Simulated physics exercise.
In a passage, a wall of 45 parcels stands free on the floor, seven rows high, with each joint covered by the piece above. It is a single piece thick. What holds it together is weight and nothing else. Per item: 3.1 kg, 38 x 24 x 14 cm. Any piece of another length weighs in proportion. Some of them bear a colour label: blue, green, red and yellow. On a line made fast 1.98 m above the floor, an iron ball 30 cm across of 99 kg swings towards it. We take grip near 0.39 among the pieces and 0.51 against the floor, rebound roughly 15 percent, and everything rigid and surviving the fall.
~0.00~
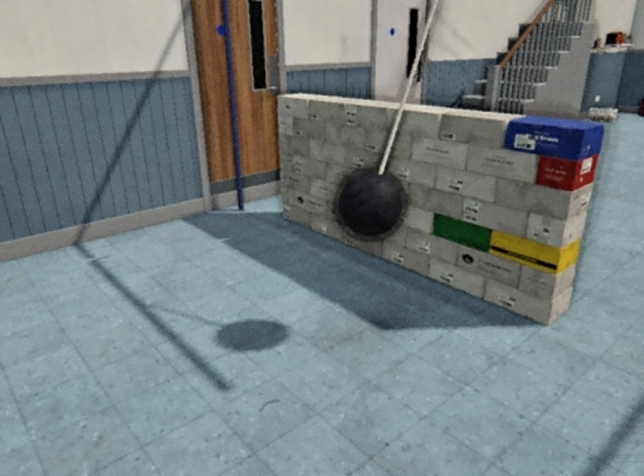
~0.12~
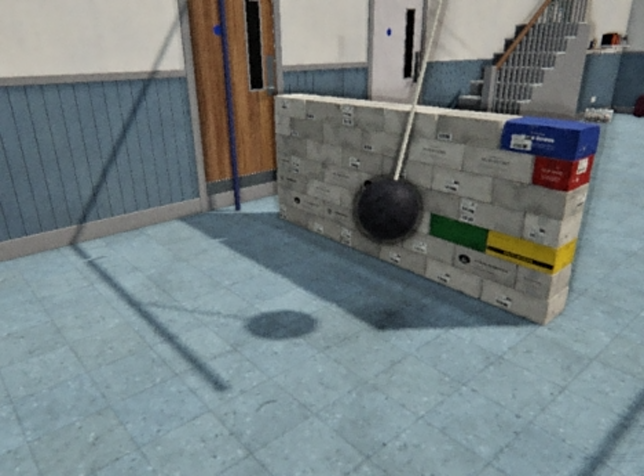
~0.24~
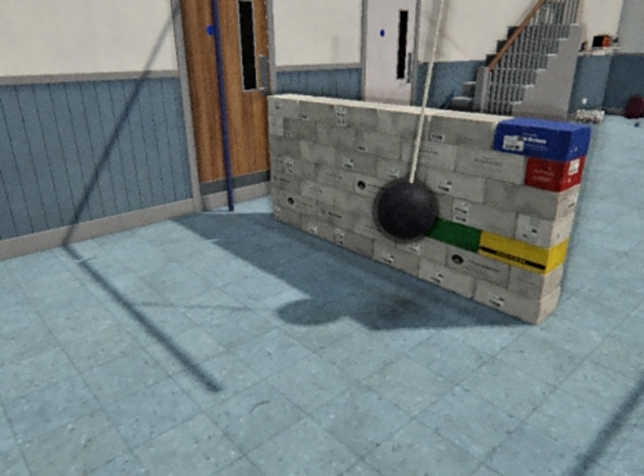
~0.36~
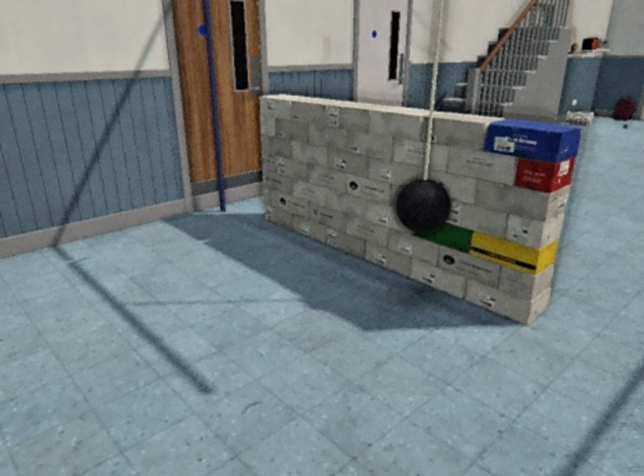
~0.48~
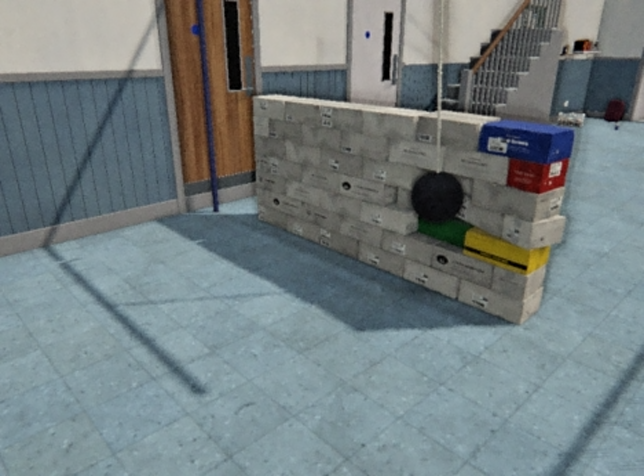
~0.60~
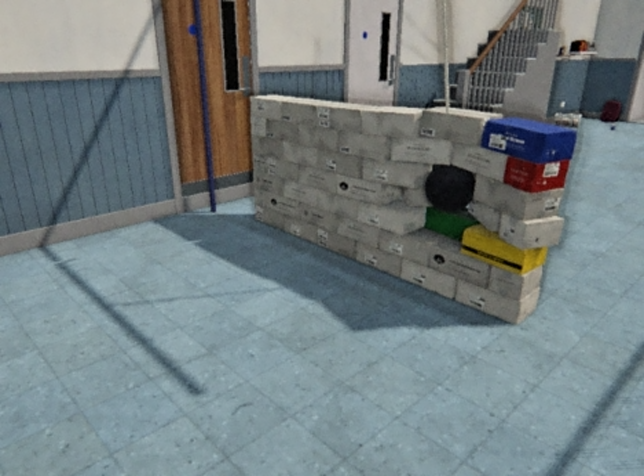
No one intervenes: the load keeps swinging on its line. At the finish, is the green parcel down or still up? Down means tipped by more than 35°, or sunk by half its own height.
It is down.
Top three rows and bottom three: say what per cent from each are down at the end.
Top 30 per cent versus bottom 10 per cent.
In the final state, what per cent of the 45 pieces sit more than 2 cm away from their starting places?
35 % shifted.
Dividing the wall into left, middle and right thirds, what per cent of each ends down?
Per cent by third - left: 0; middle: 0; right: 50.
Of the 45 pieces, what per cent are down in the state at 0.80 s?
By that time it is 5 percent.
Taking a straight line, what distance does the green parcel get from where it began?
I'd say close to 34 cm away from its start.
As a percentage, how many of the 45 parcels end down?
20%.
Around 0.80 s, line 21° past plumb; 2 of the 45 parcels down; green parcel tipped 50°, 7 cm lower; blue parcel tipped 7°.
Around 1.20 s, line 18° past plumb; 8 of the 45 parcels down; green parcel on its side; blue parcel tipped 40°, 7 cm lower.
Around 1.68 s, line 8° before plumb; 9 of the 45 parcels down; green parcel on its side; blue parcel upside down.
Finally (2.7 s), line 4° before plumb; 9 of the 45 parcels down; green parcel on its side; red parcel on its side; blue parcel on its side. Seen by the last camera, middles, green parcel near (463, 257), red parcel near (600, 251).
